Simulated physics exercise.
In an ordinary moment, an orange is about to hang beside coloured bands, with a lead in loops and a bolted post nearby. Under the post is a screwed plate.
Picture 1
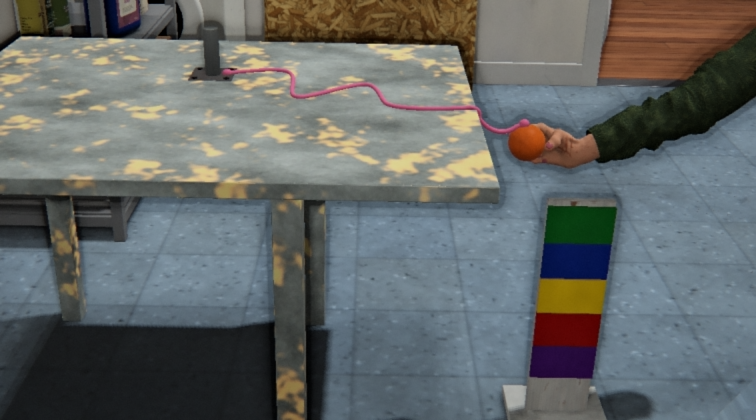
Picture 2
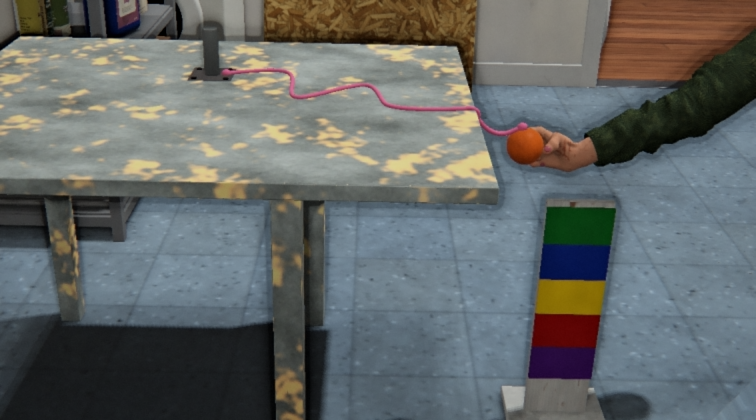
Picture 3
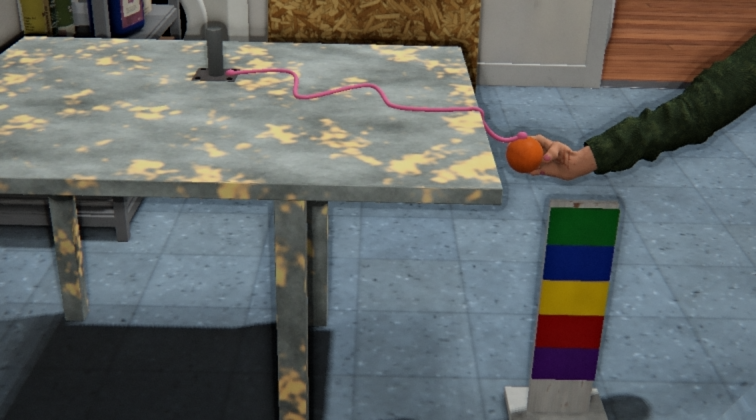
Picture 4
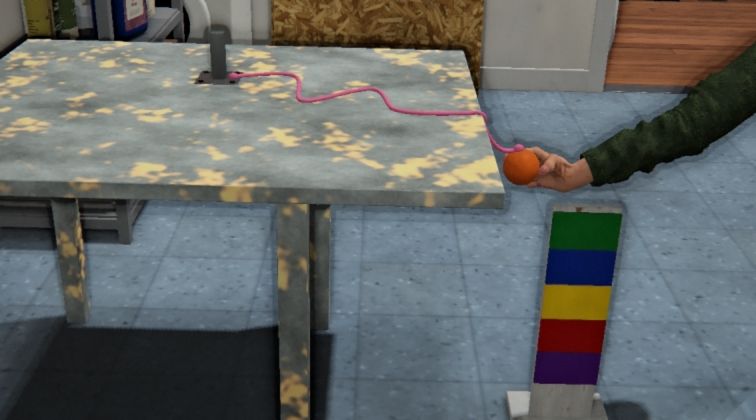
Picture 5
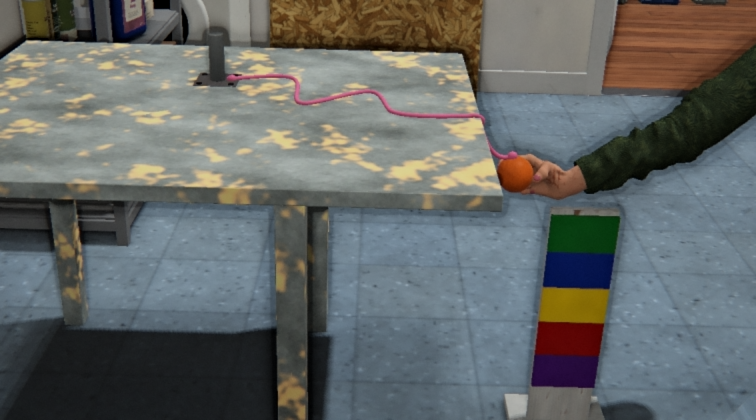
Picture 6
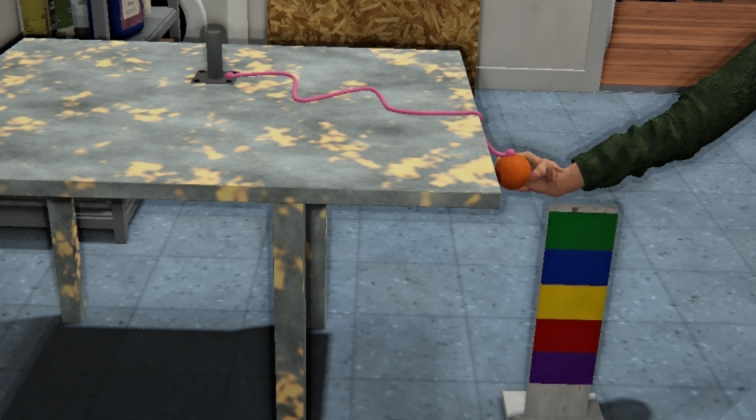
A hand holding an orange ball on a pink string lowers it slightly beside the table.
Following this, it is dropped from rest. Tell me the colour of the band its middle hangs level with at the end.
Yellow.
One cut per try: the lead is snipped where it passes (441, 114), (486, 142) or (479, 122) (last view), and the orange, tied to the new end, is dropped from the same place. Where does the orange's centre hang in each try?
About (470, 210), then (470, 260), then (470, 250).
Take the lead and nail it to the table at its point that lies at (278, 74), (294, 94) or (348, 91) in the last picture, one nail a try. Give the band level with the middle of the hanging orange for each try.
First try yellow, second try blue, third try green.
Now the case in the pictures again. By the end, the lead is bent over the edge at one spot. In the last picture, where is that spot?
Look near (381, 98).
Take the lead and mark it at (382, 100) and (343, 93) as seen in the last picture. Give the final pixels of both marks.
(477, 120) and (419, 101).
Soon after, orange near (445, 293); level with yellow.
Then, orange near (476, 298); level with yellow.
At rest, orange near (464, 296); level with yellow. Its middle rests at the yellow band.
